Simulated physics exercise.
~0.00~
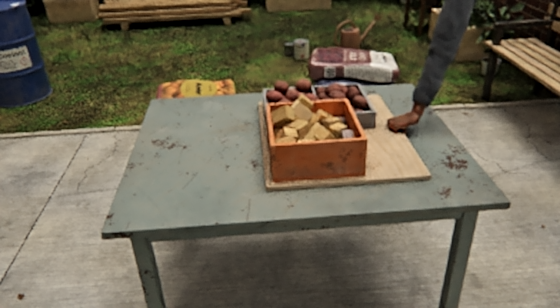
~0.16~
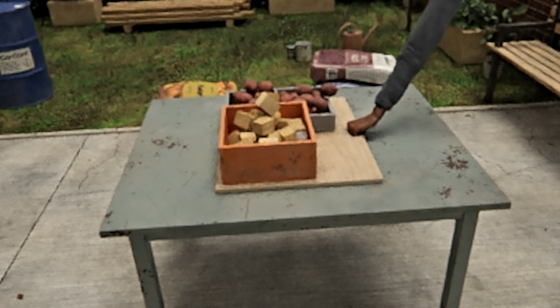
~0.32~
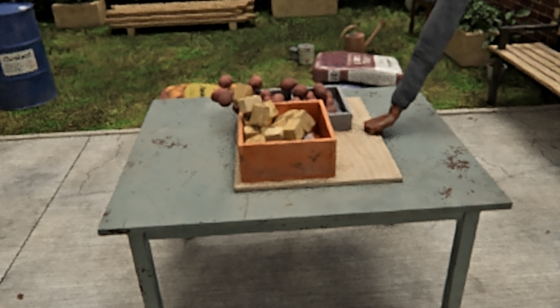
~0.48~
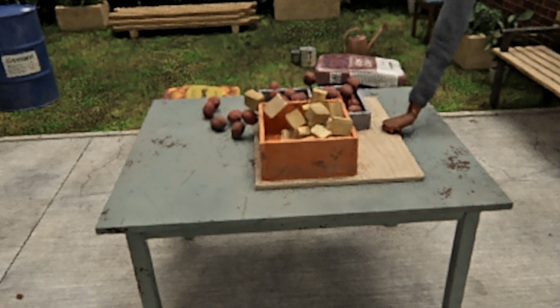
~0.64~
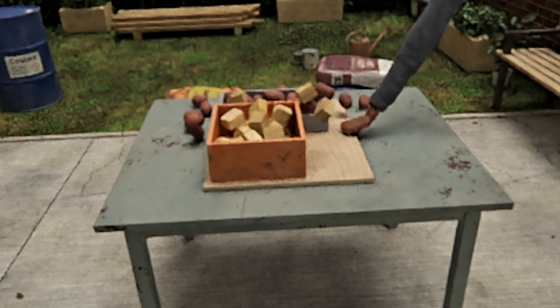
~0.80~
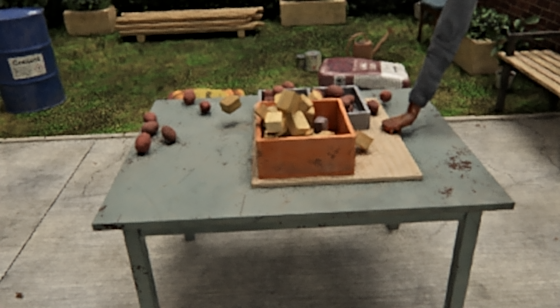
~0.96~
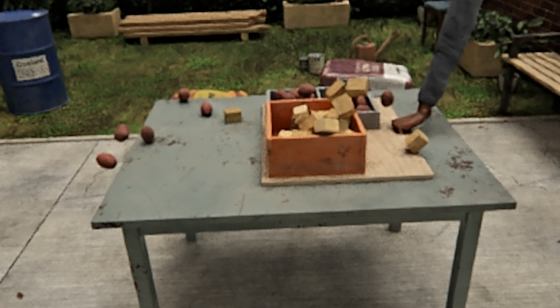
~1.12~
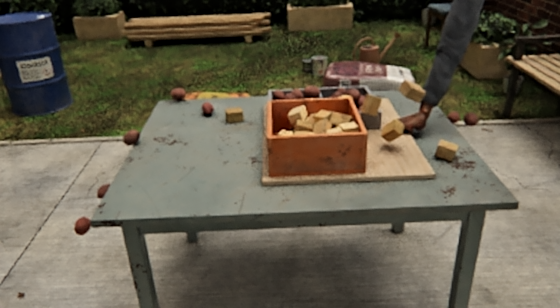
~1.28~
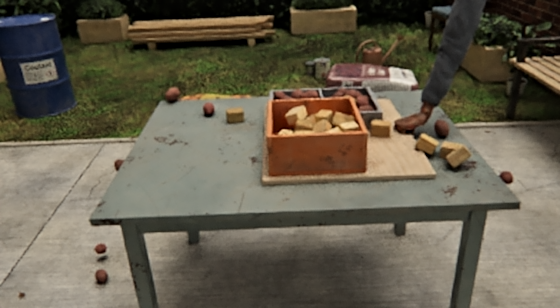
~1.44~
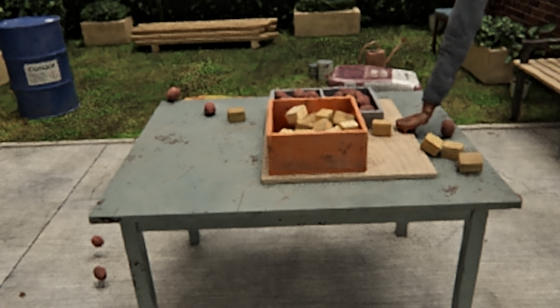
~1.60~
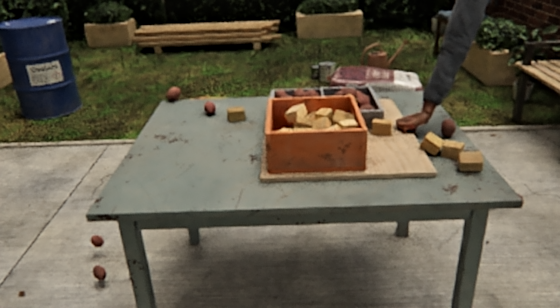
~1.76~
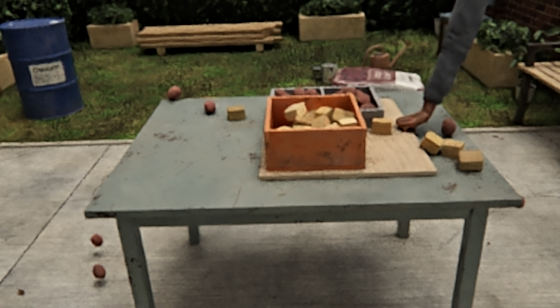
A hand jerked a board holding an orange box of wooden blocks and a grey box of reddish potatoes left and right, flinging potatoes across the table and off its left side, before stopping with several blocks lying to the right.
